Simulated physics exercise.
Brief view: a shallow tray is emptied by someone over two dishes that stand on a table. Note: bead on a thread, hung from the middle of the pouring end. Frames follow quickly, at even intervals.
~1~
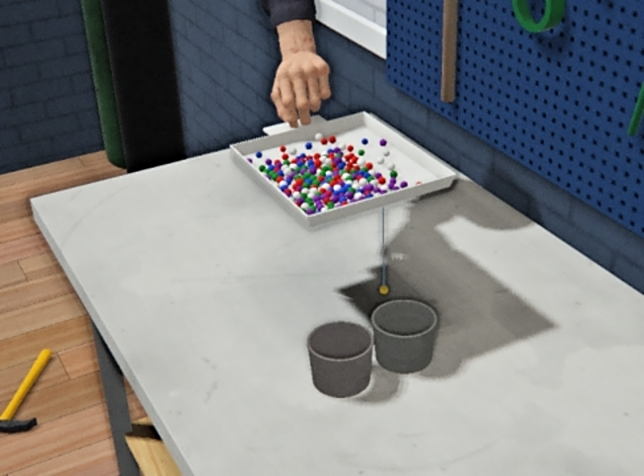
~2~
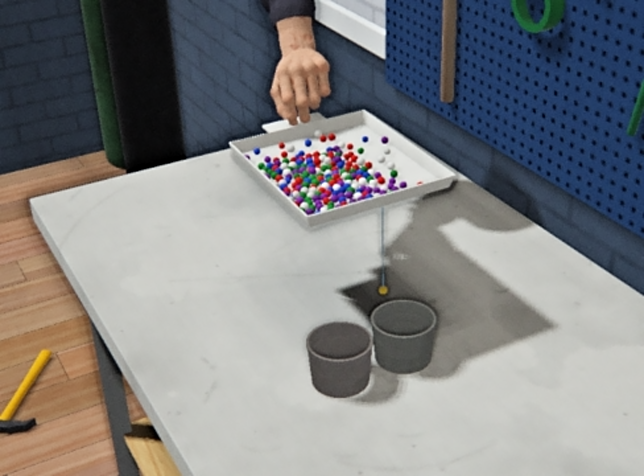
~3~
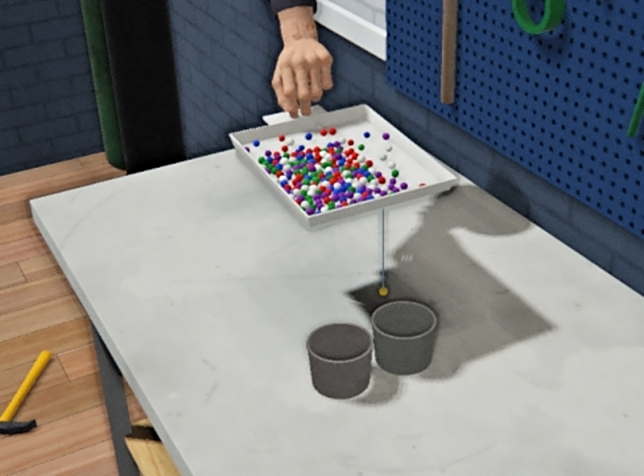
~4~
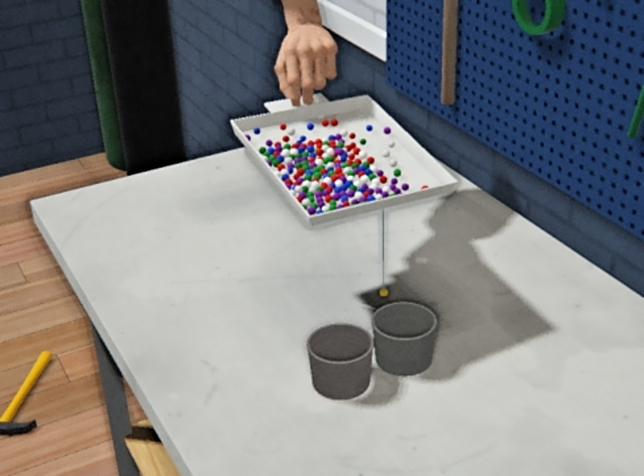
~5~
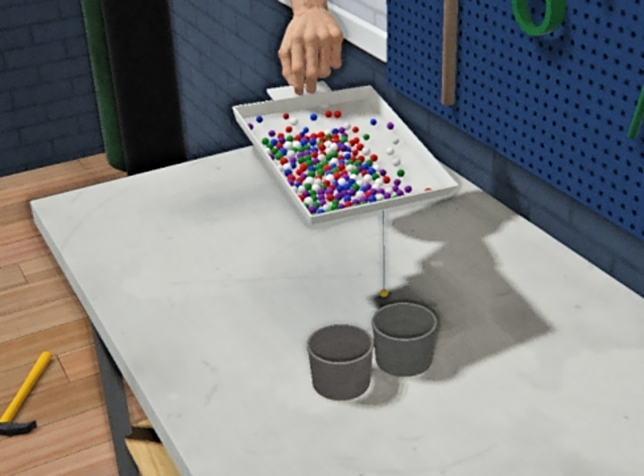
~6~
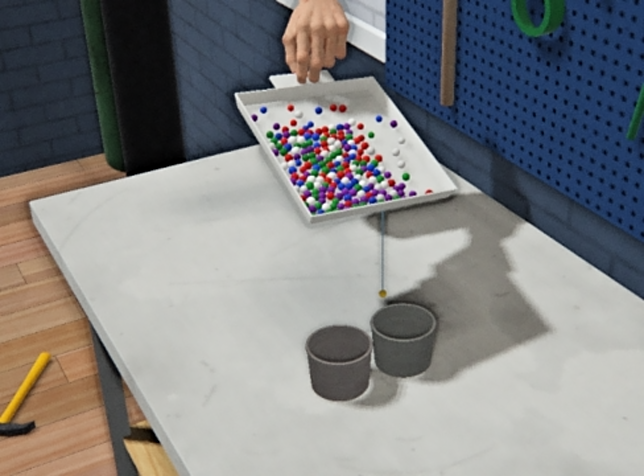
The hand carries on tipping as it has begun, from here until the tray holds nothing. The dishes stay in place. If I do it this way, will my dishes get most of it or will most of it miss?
The dishes gather below half.
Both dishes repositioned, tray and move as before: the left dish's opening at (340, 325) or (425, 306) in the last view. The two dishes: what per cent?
It comes to near 10 per cent the first time and near 60 per cent the second time.
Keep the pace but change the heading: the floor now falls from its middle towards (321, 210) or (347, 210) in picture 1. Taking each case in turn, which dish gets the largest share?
Leftward dish for the first, Leftward dish for the second.
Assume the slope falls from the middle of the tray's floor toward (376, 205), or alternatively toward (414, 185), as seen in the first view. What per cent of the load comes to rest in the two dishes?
In turn, 60 percent and then 0 percent.
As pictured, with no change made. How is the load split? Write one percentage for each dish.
Around 0 in a hundred in the left dish and around 20 in a hundred in the right dish.
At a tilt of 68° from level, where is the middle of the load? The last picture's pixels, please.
Somewhere about pixel (416, 201).
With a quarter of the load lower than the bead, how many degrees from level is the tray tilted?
Somewhere near 75°.
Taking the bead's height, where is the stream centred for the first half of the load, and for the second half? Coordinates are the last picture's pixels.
About (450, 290) to begin with, then about (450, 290).
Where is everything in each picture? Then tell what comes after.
In the first frame, corners of the pouring end (310, 214) and (450, 173), level; middle of the load (329, 178), round plastic beads; left dish (356, 373); right dish (421, 350); bead on its thread (384, 290).
In the second frame, corners of the pouring end (309, 213) and (449, 174), level; middle of the load (329, 177).
In the third frame, corners of the pouring end (310, 214) and (450, 177), tipped barely, lowest at the right corner; middle of the load (329, 175).
In the fourth frame, corners of the pouring end (312, 213) and (451, 180), tipped a little, lowest at the right corner; middle of the load (331, 170), about a tenth on the move.
In the fifth frame, corners of the pouring end (313, 213) and (452, 183), tipped clearly, lowest at the right corner; middle of the load (333, 167), about a tenth on the move.
In the sixth frame, corners of the pouring end (313, 213) and (451, 186), tipped clearly, lowest at the right corner; middle of the load (331, 166), the larger part on the move; left dish (355, 377); right dish (420, 354).
Just after the last frame, tray tipped steeply; roughly two thirds on the tray; just a few in the right dish; about a tenth outside both; roughly a quarter in the air.
A moment on, tray tipped past a quarter turn; just a few in the left dish; roughly a quarter in the right dish; the larger part outside both; about a tenth in the air.
Further on, tray tipped past a quarter turn; just a few in the left dish; roughly a quarter in the right dish; the larger part outside both.
When it is over, tray tipped past a quarter turn; just a few in the left dish; roughly a quarter in the right dish; the larger part outside both.
